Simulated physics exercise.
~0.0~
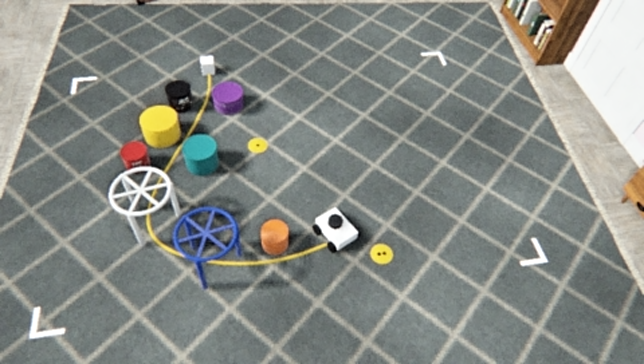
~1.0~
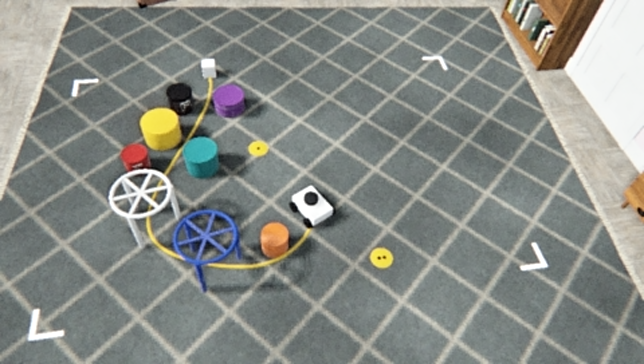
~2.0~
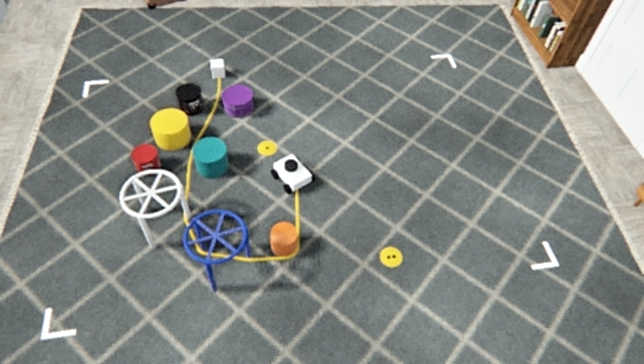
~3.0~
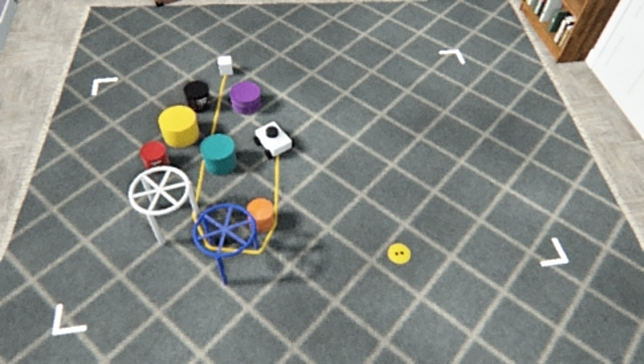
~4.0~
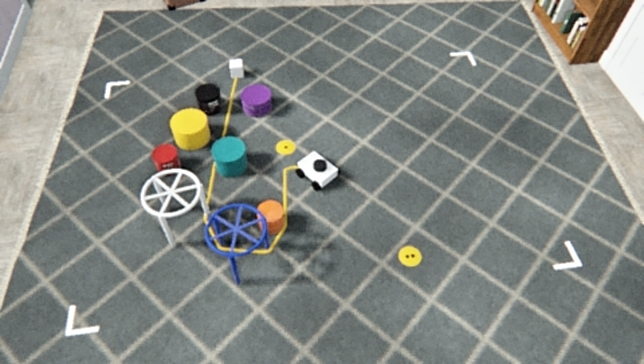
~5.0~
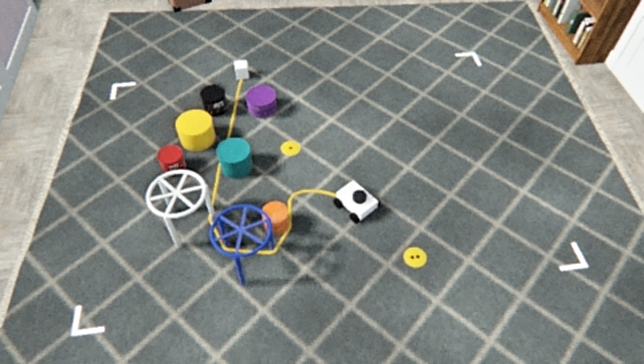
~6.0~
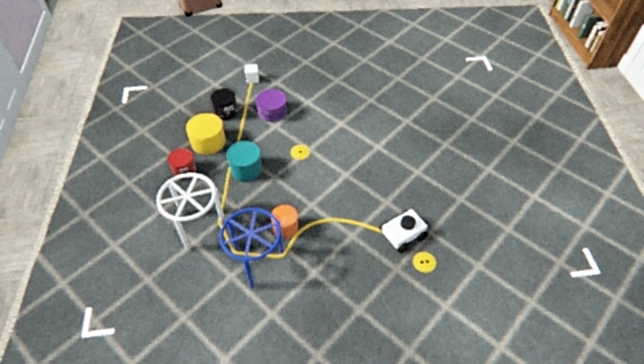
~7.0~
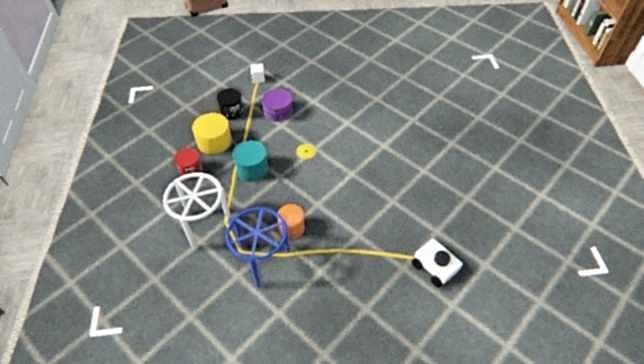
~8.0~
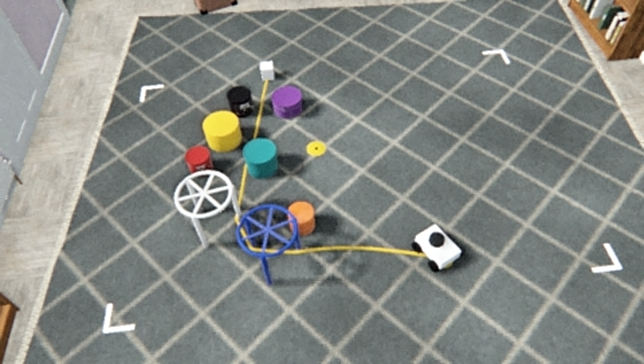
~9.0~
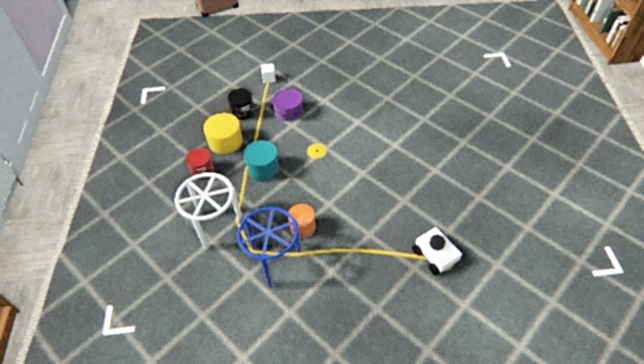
The video shows a small white cart towing a yellow lead among colored tubs and stools on a gray rug, heading up and left as the orange tub shifts, then turning down and right and stopping with the lead still trailing past the blue stool.
